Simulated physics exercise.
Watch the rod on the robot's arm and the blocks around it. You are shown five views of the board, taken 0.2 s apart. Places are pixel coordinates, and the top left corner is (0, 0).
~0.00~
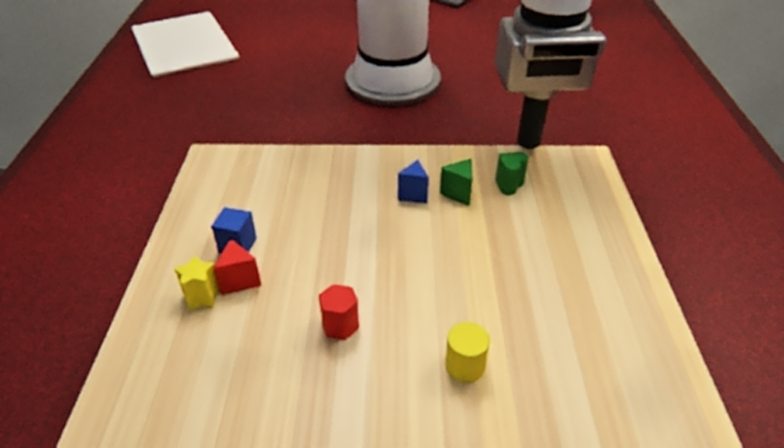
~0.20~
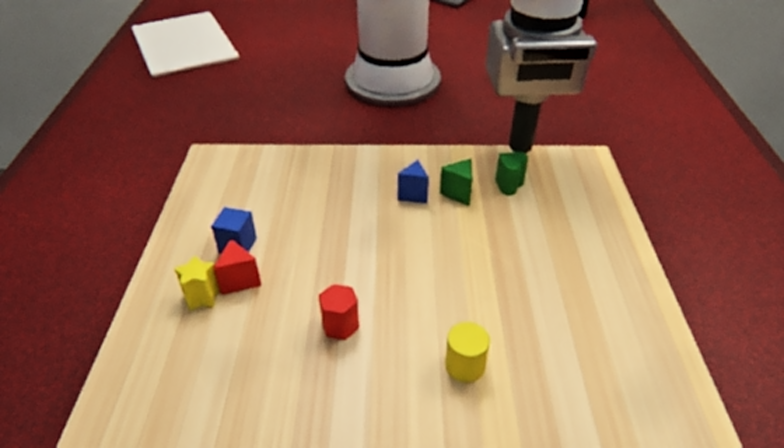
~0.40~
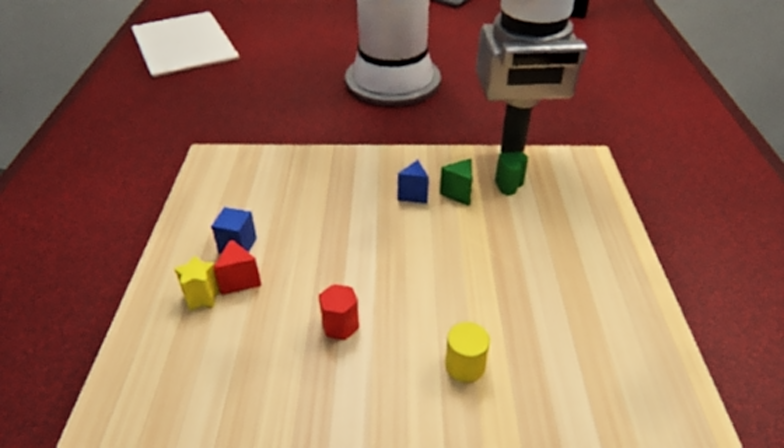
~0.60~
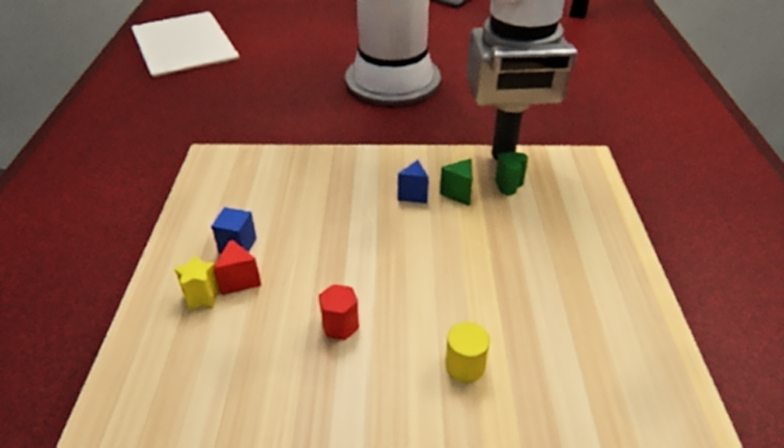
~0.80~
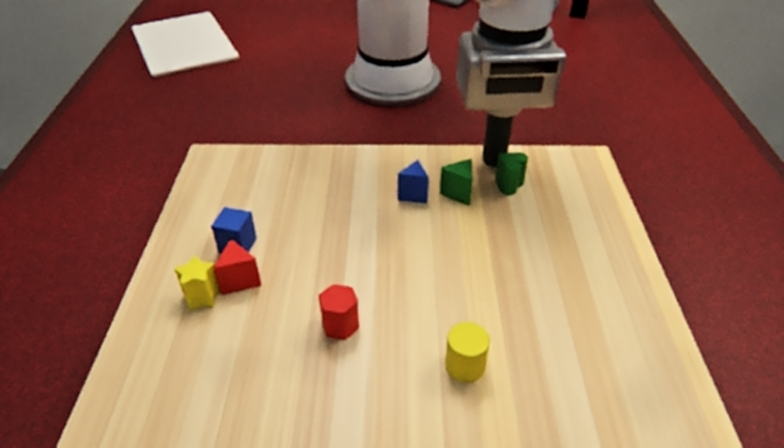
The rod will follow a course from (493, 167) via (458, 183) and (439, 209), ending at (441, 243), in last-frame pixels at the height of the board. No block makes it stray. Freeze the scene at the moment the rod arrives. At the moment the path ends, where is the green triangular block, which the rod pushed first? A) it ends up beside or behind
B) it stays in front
B (it stays in front)
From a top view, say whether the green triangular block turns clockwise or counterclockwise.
Its spin: Anticlockwise.
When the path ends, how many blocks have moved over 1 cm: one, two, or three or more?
I think only one will be displaced.
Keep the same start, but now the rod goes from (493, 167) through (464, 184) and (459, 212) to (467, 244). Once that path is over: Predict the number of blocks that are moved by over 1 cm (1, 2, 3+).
I'd say one block gets moved.
What follows on the original path. One third of the way, rod (458, 176); green triangular block (453, 177), turned 15° anticlockwise.
Two thirds of the way, rod (439, 203); green triangular block (444, 206), turned 45° anticlockwise.
At the end, rod (442, 235); blue triangular block not moved; green triangular block (456, 235), turned 90° anticlockwise.
